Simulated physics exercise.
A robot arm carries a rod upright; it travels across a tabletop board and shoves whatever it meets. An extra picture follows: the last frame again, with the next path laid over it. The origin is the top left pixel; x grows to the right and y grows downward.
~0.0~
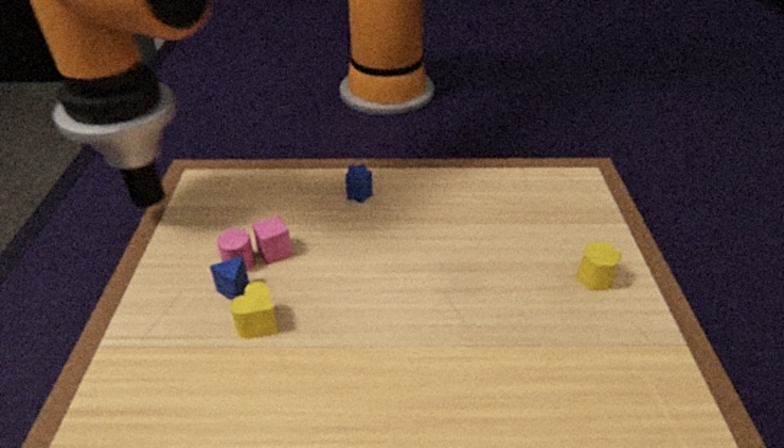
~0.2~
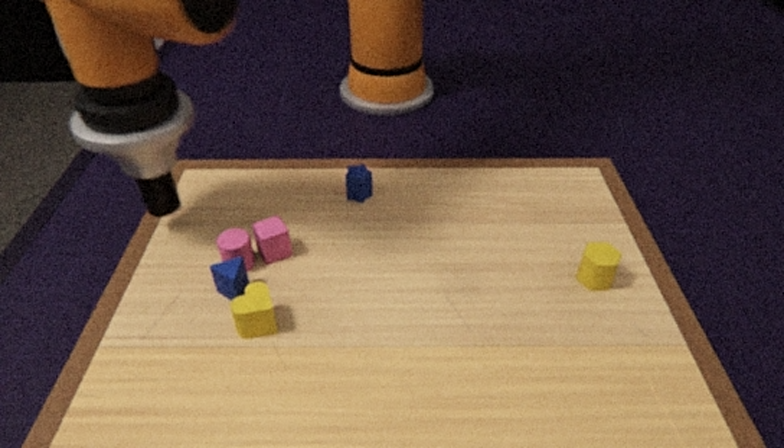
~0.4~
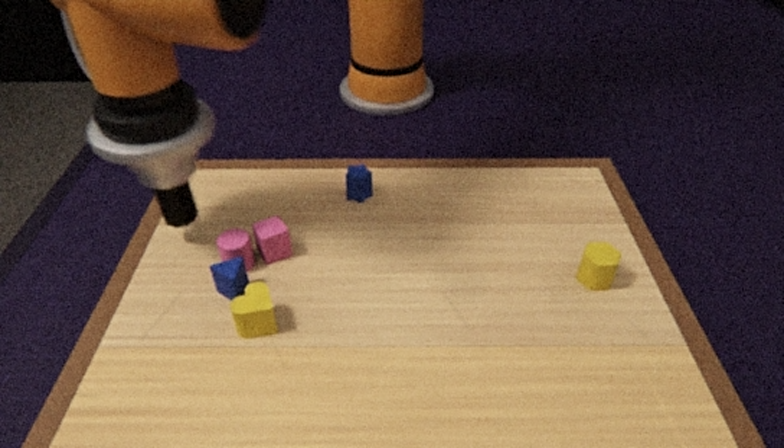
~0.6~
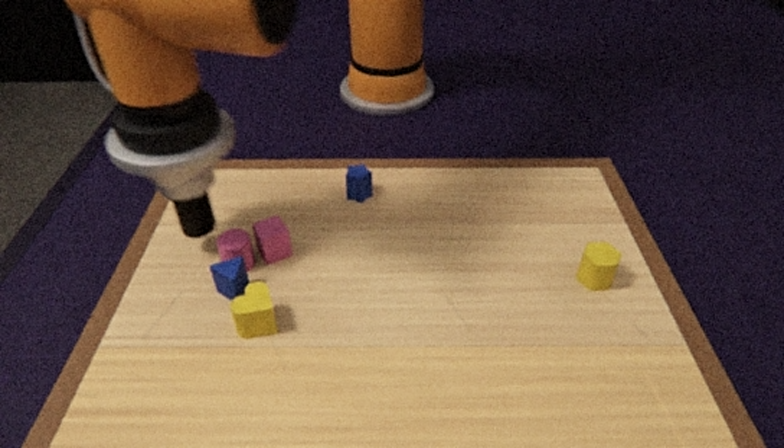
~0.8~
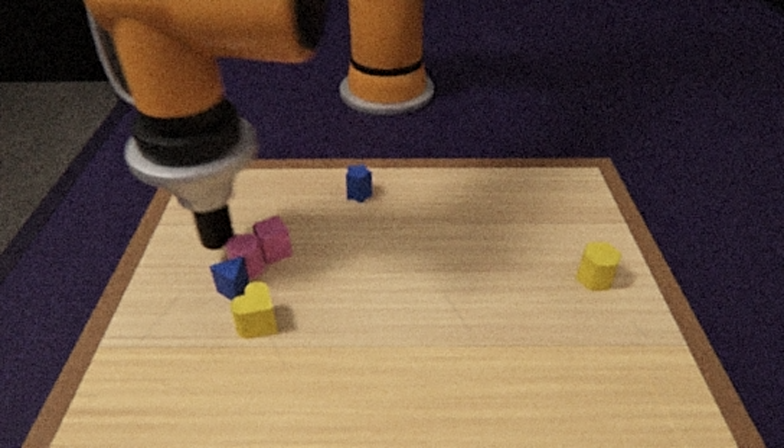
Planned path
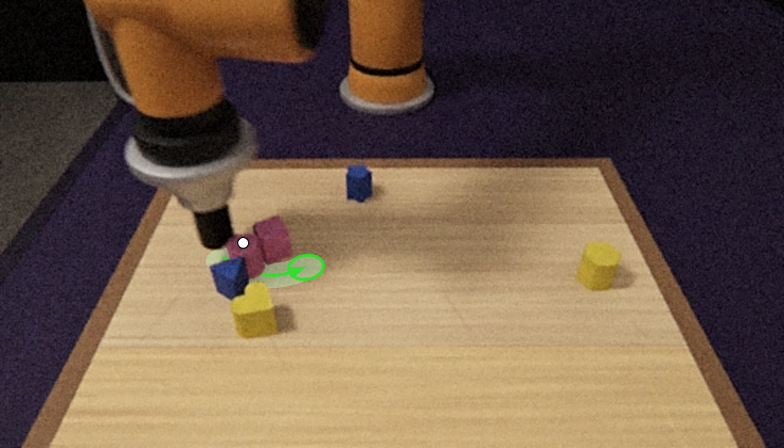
On a wooden tabletop, an orange robot arm moving its dark-tipped rod right and nearer, nudging a pink block beside the blue triangle.
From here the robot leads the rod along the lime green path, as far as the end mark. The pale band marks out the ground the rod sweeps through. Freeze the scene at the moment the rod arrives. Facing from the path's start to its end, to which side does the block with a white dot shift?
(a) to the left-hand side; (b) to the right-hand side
Choice b: To the right-hand side.
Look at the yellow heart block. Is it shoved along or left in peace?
The block in question stays where it was by the end.
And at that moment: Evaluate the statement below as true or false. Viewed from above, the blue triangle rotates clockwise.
True - the claim holds.
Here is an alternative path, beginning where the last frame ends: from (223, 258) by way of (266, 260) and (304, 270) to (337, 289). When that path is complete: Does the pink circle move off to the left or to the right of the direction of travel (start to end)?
It is displaced to the right.
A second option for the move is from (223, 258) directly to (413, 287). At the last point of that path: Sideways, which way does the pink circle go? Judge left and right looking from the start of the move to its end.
Side: Right.
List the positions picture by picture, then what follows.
Rod's lower end at (149, 198); blue triangle at (228, 267); pink circle at (233, 238); yellow heart block at (253, 298); pink square block at (270, 227), in the first frame.
Rod at (165, 208); blocks still, in the second frame.
Rod at (182, 217); blocks still, in the third frame.
Rod at (200, 228); blocks still, in the fourth frame.
Rod at (218, 239); blue triangle at (228, 267); pink circle at (243, 243); yellow heart block at (253, 298); pink square block at (270, 227), in the fifth frame.
Drawn move, from (223, 258) through (247, 269) and (275, 275) to (306, 267); the dot is on the pink circle.
On the path given first. Halfway along, rod at (257, 255); blue triangle at (232, 268), turned 30° clockwise; pink circle at (284, 259); pink square block at (273, 227), turned 20° anticlockwise.
At the end, rod at (303, 248); blue triangle at (232, 268), turned 30° clockwise; pink circle at (314, 263); yellow heart block still; pink square block at (285, 224), turned 85° anticlockwise.
